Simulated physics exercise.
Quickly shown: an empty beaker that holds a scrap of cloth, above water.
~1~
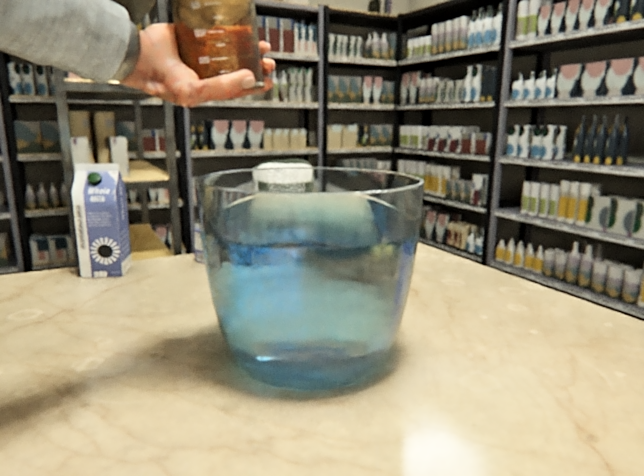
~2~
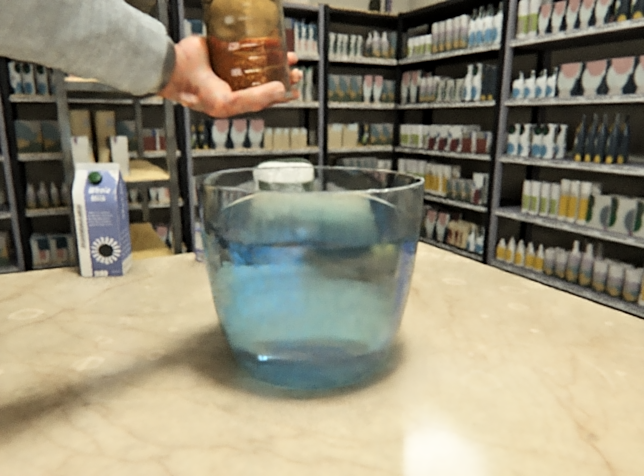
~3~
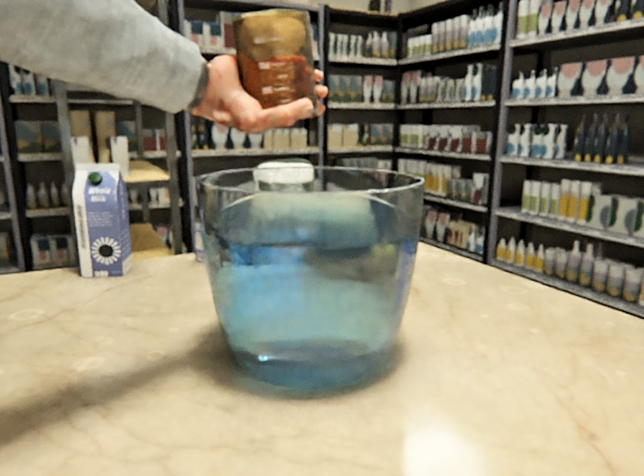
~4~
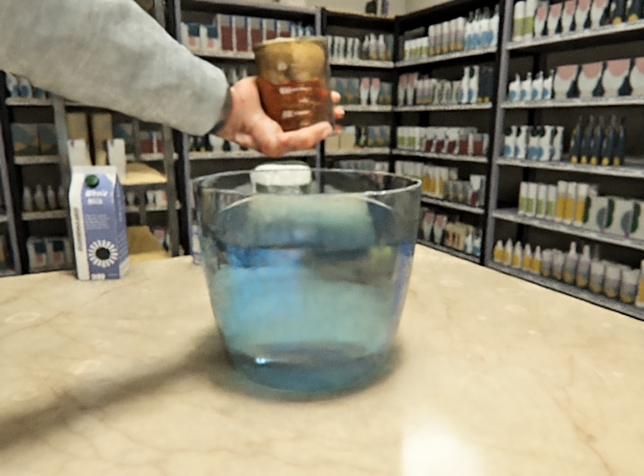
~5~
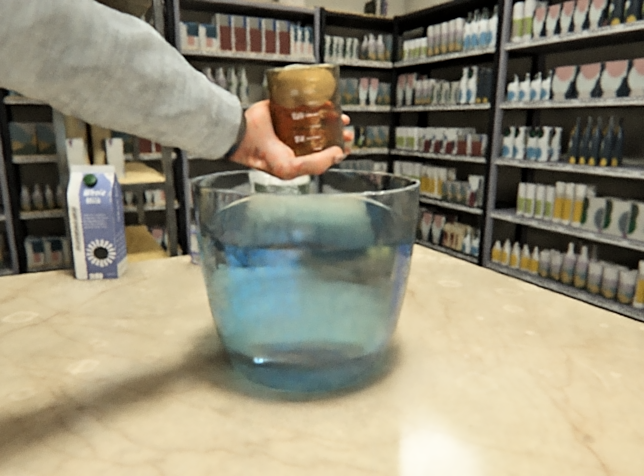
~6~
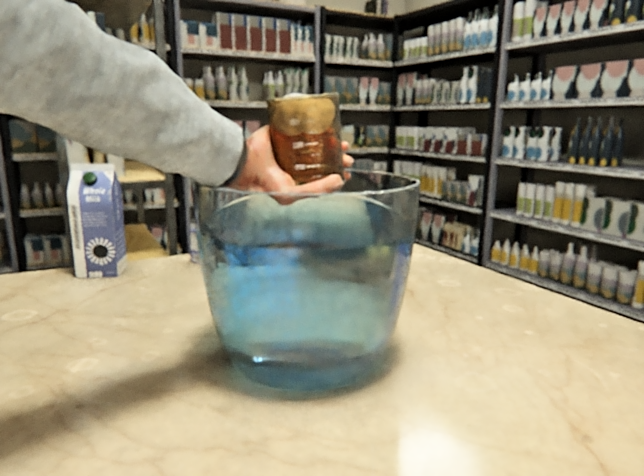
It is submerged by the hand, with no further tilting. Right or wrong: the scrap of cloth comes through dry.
Right.
Soon after, the beaker enters the water.
Later, air is trapped inside and holds the level down.
In the end, the beaker is under, still full of air, and the scrap of cloth is dry.
